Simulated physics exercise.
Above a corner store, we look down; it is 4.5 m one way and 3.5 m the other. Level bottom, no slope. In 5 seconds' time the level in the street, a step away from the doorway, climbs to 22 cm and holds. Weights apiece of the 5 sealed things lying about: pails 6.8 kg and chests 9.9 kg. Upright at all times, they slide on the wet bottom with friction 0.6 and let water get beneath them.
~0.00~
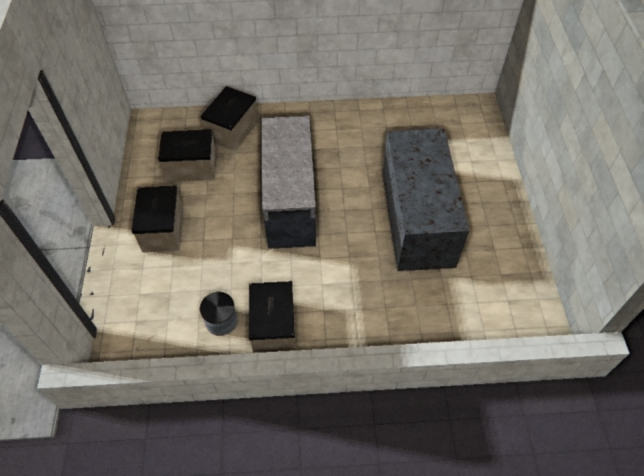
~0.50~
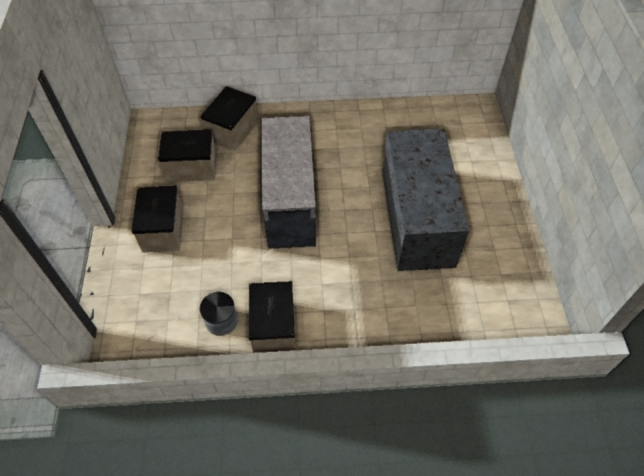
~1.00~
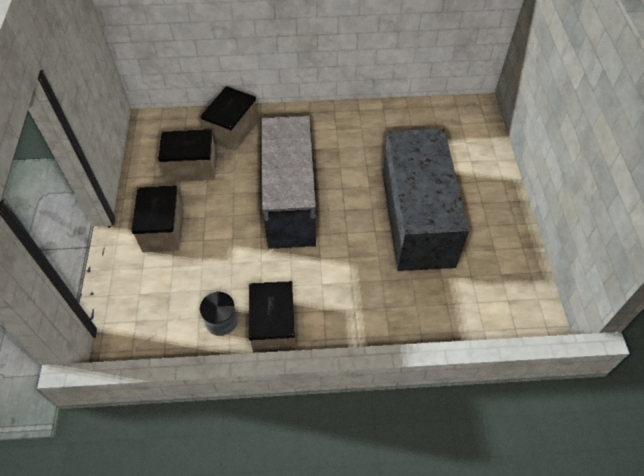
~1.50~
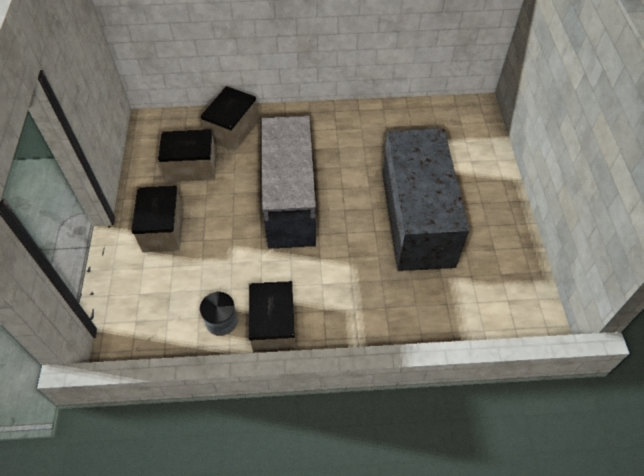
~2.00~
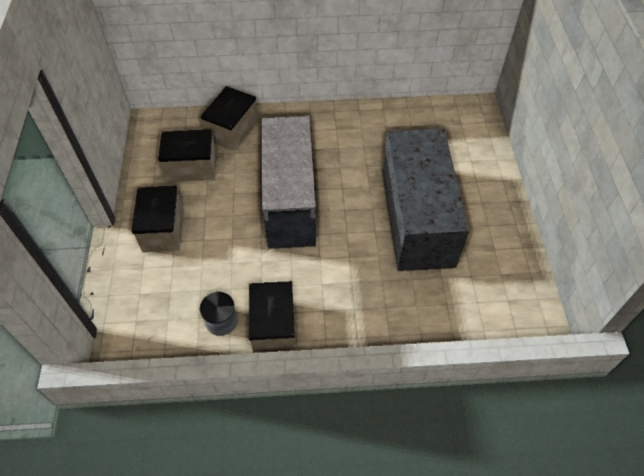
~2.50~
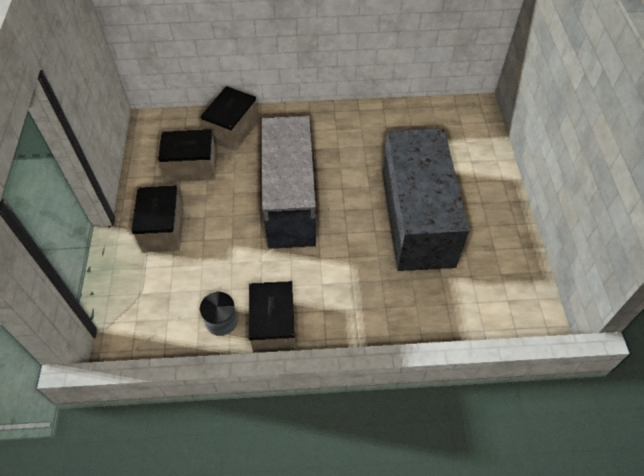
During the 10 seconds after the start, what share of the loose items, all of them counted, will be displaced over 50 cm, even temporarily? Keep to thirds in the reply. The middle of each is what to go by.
My answer: Two thirds or more.
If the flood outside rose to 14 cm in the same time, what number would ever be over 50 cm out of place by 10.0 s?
In that case the number is 2.
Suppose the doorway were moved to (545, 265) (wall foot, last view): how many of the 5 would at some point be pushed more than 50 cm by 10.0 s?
Then 3 of them would.
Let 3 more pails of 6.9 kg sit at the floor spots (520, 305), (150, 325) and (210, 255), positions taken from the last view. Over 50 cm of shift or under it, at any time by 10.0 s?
First exceeds it, second exceeds it, third exceeds it.
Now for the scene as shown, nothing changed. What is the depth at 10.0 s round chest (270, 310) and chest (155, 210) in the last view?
About 5 and 7 cm.
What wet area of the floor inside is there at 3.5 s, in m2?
I'd estimate close to 1.5 m2.
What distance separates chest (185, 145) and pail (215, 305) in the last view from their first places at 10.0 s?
First 30 cm, then 300 cm.
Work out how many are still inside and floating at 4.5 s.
At that time, 0.
After 3.5 s 0 of 5 are over 50 cm from their spots; 0 afloat.
After 4.5 s 1 of 5 are over 50 cm from their spots; 0 afloat.
After 7.0 s 3 of 5 are over 50 cm from their spots; 3 afloat.
After 10.0 s 4 of 5 are over 50 cm from their spots, and 4 have been at some point; 4 afloat.
